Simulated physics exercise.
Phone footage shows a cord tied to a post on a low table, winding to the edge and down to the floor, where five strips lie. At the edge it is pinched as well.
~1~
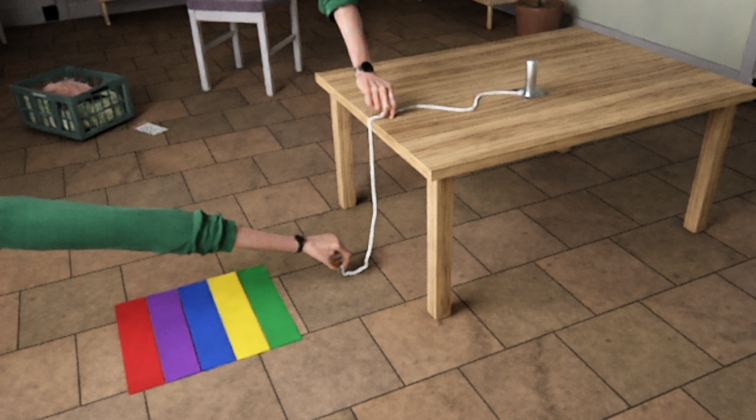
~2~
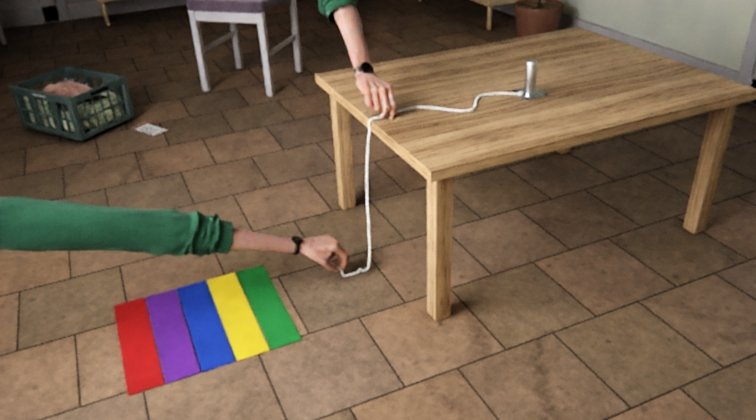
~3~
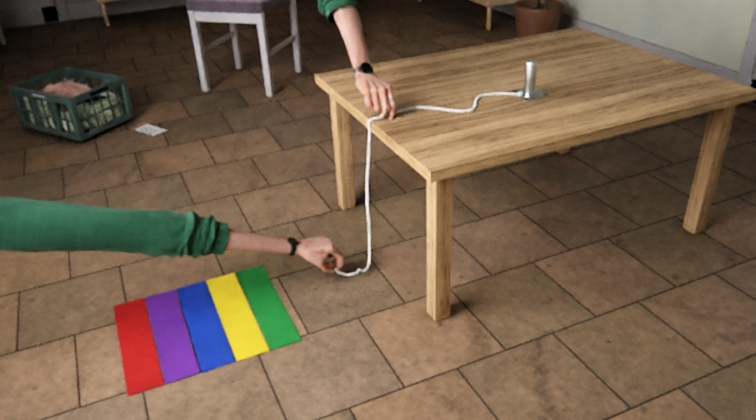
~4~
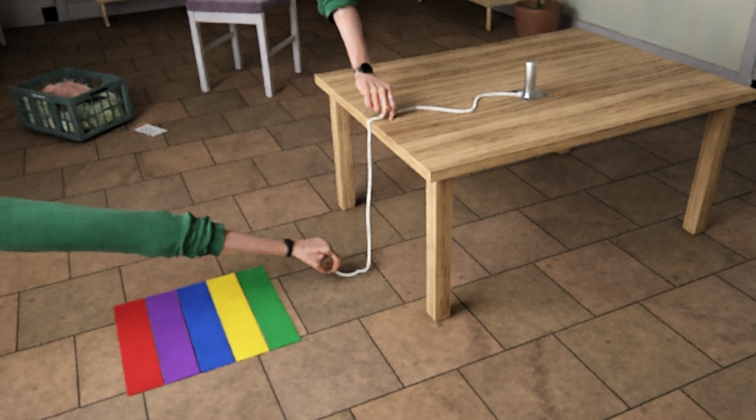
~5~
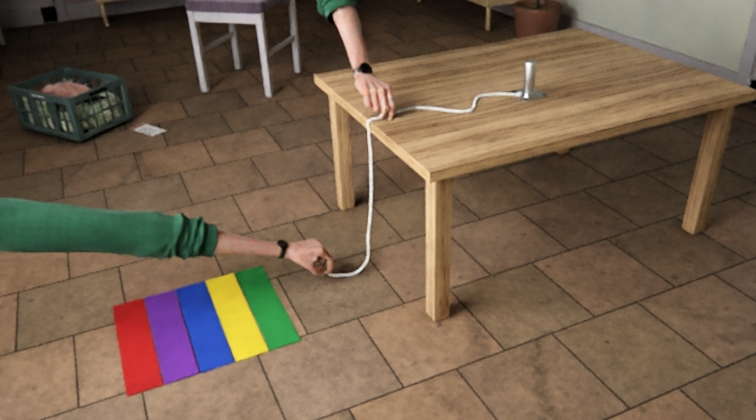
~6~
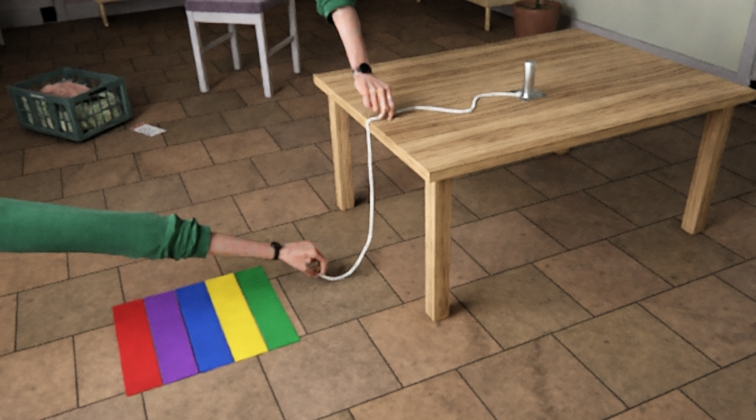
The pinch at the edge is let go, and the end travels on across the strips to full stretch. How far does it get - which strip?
Blue.
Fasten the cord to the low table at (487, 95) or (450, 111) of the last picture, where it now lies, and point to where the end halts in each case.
Try by try: (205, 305), (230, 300).
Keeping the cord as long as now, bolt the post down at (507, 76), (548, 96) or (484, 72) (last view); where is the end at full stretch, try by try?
(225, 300), (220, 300) and (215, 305), roughly.
Soon after, end near (260, 291); over green.
After that, end near (223, 302); over yellow.
At the stop, end near (200, 308); over blue. The blue one.
